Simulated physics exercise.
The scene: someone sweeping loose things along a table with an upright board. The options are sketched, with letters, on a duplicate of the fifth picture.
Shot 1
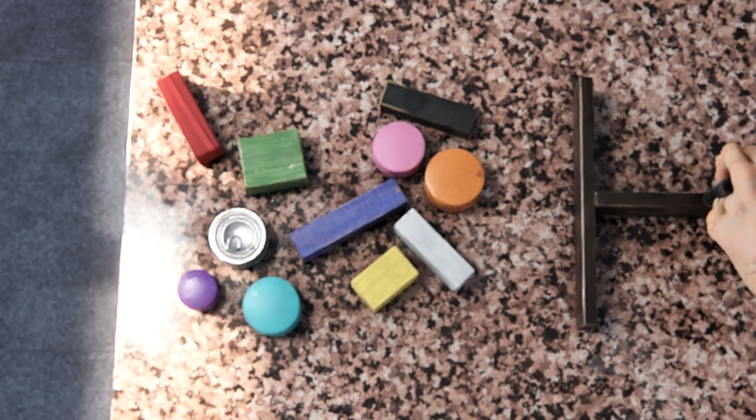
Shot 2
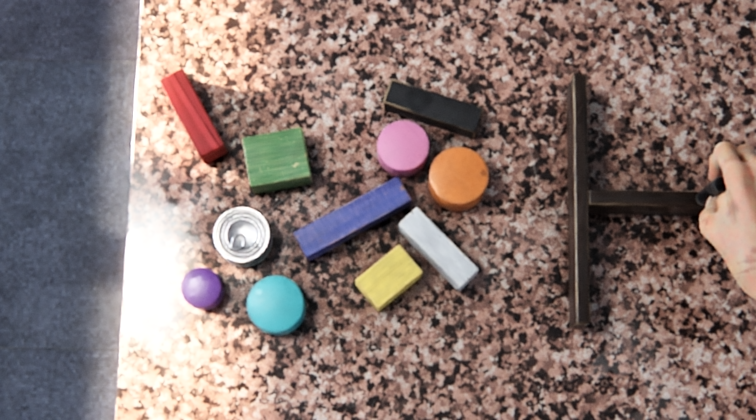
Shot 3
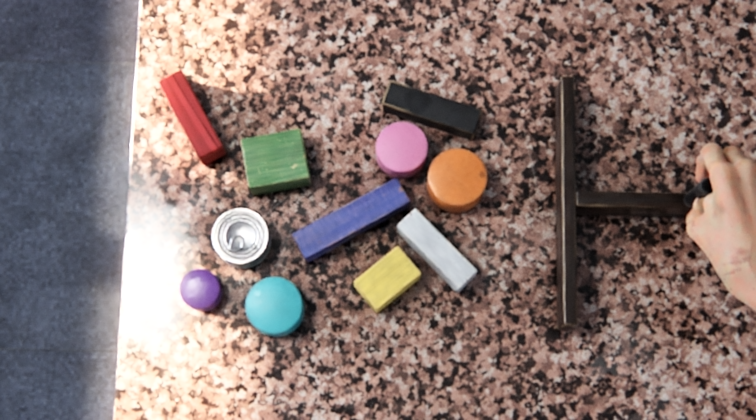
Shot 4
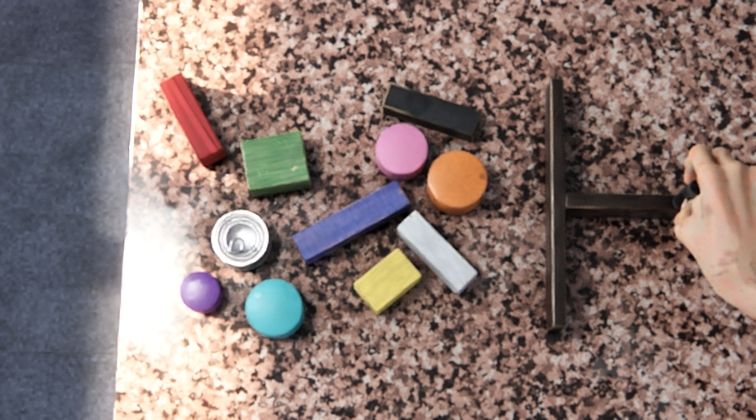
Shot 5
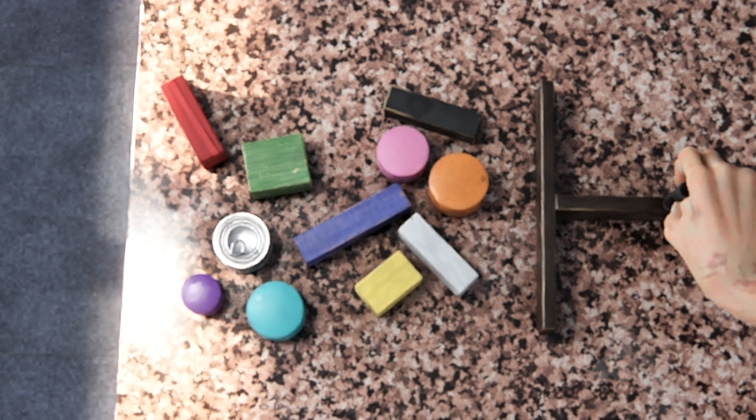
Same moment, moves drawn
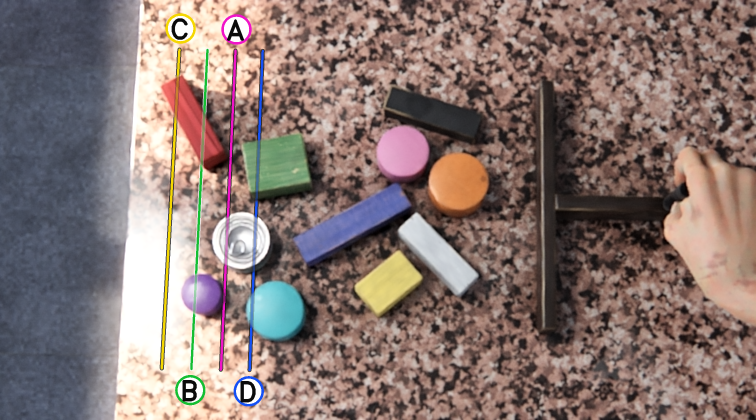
At first, a hand at the right grips the handle of a dark upright board on a speckled tabletop, with colourful blocks and round tins spread out to its left. The hand then slides the board a short way left, narrowing the gap, while the objects stay in their arrangement, untouched.
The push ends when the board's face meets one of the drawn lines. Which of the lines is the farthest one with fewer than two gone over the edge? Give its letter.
It can go as far as A.
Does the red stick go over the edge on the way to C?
Yes.
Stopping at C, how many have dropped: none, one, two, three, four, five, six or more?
Five.
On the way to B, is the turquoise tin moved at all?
Yes.
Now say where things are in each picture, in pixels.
The first frame shows blue bar (349, 220); green block (274, 162); pink tin (399, 151).
The second frame shows board (582, 197); turquoise tin (277, 306).
The third frame shows board (569, 198); purple tin (201, 291).
The fourth frame shows board (558, 200); grey tin (242, 241).
The fifth frame shows board (549, 202); yellow block (389, 284); white bar (438, 256); blue bar (353, 225).
On the marked copy, A at (228, 206); B at (200, 205); C at (171, 205); D at (256, 206).
With A. Early on, board (433, 200); black stick (377, 106); yellow block (365, 293).
Further on, board (317, 198); red stick (179, 126); turquoise tin (238, 366).
At the end, board (229, 196); red stick (142, 113); green block (139, 172); none fallen.
As for the rest, B drops four; C drops five; D is within the limit but short.
